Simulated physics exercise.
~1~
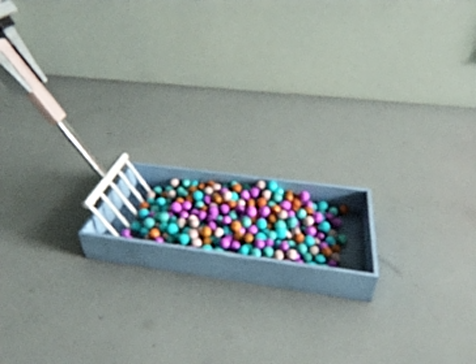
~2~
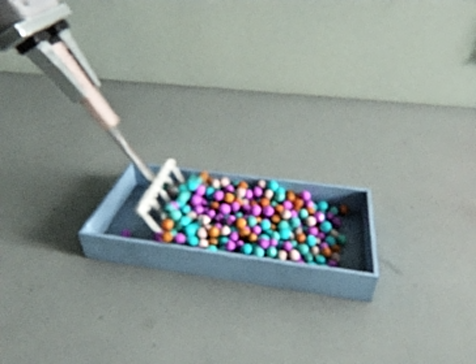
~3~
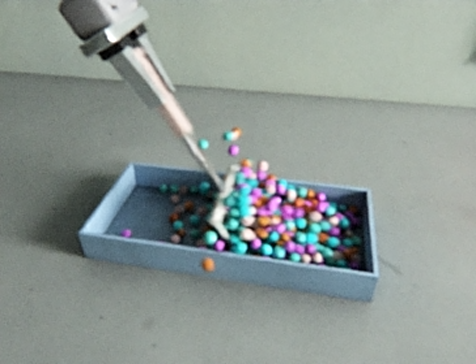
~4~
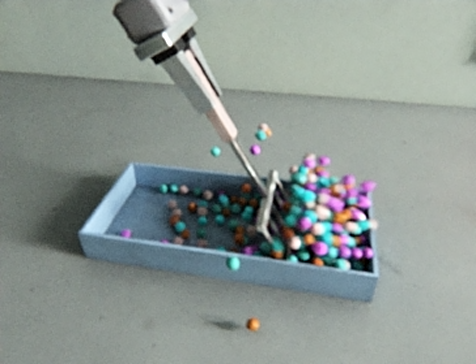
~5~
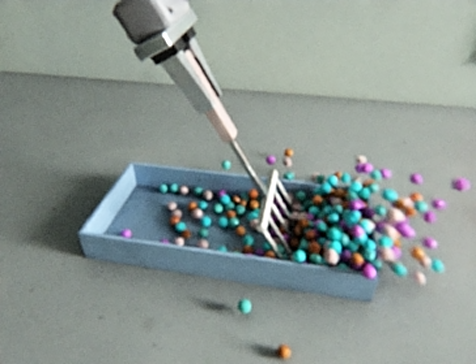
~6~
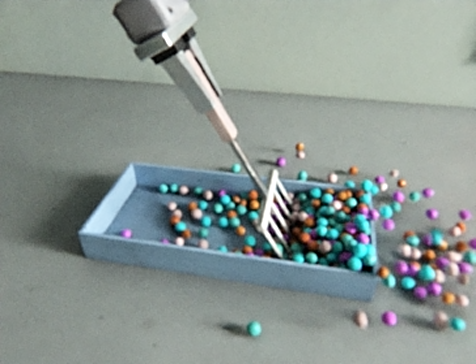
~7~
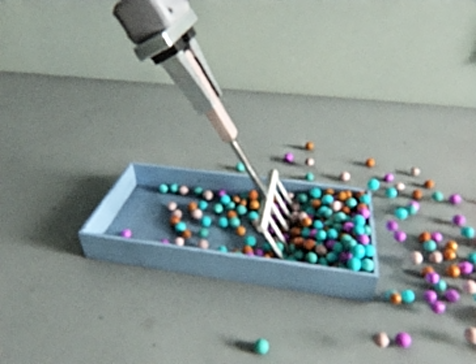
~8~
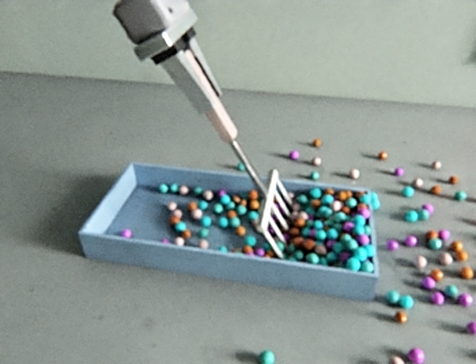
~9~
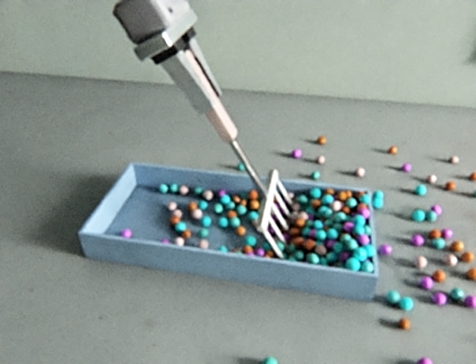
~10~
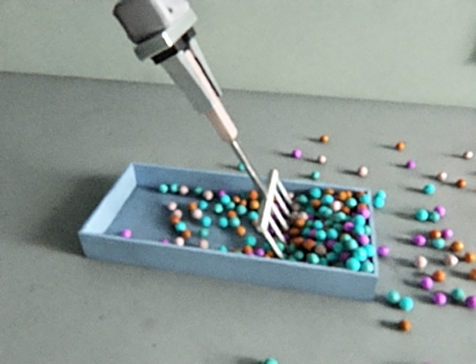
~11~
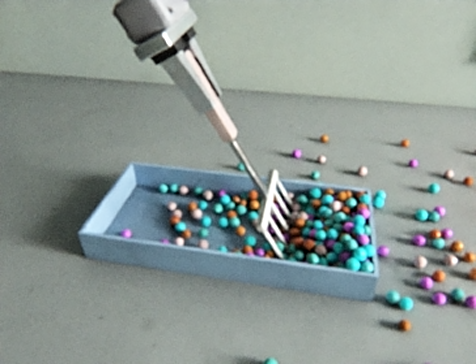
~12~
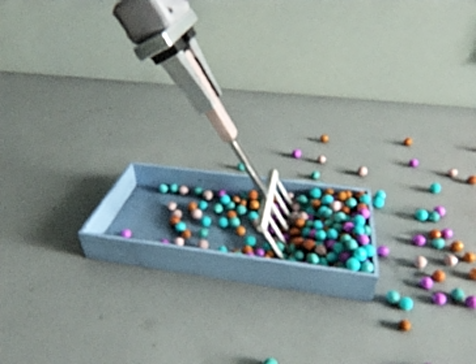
A robot arm swept a fork rightward through a blue trough of colorful round sweets, piling them up until many spilled over the far end and scattered across the table, then it stopped with most of the sweets still inside.
